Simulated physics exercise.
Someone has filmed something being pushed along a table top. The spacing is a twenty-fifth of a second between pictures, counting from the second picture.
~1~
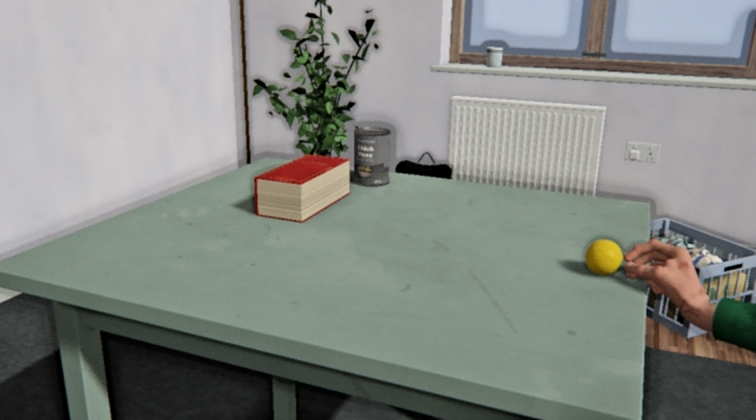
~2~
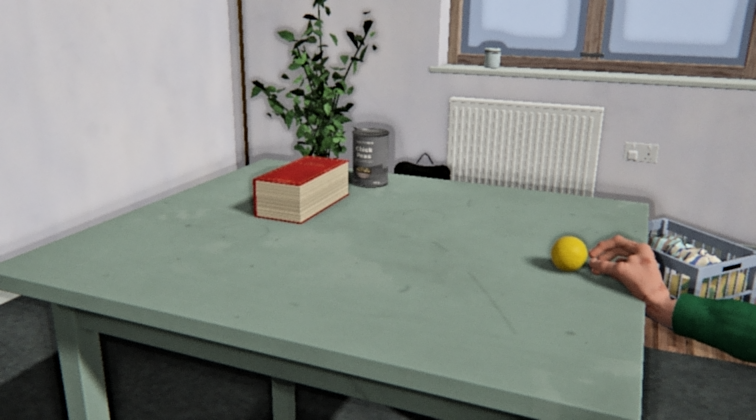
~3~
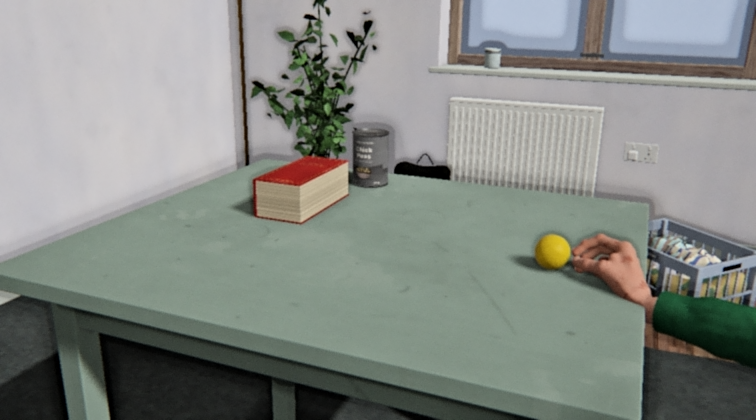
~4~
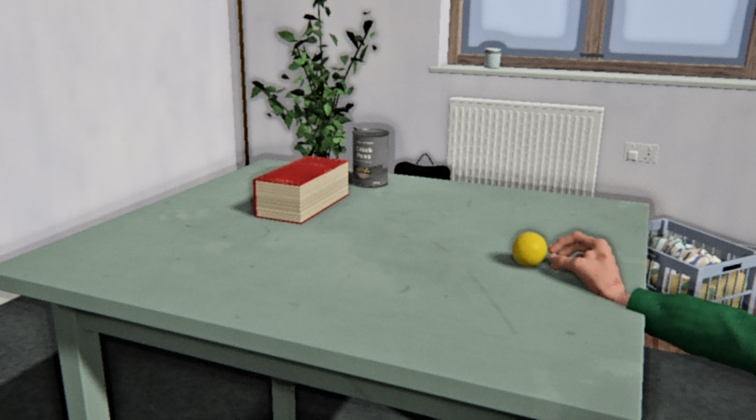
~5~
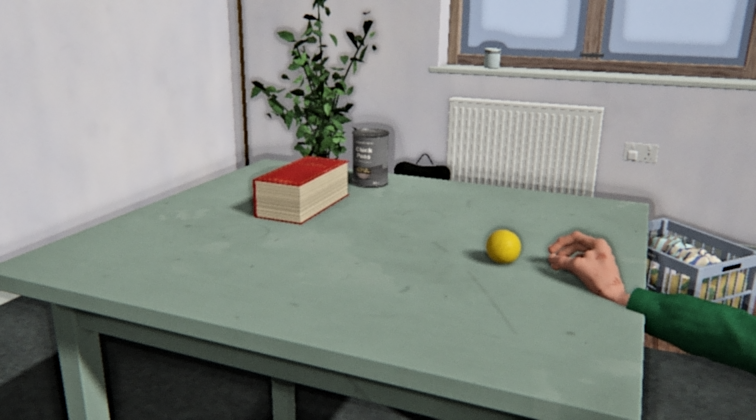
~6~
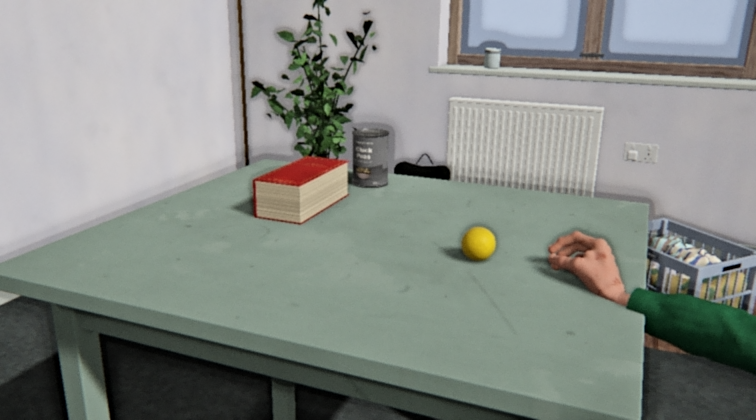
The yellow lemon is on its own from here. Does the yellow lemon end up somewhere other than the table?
Yes, I reckon it departs the table in the end.
Then, 0.30 s on from there, yellow lemon shifted well along near (309, 224).
Then, 0.70 s on from there, yellow lemon shifted well along near (127, 204).
Then, 1.10 s on from there, yellow lemon now off the table.
In the end, off the table, yellow lemon.
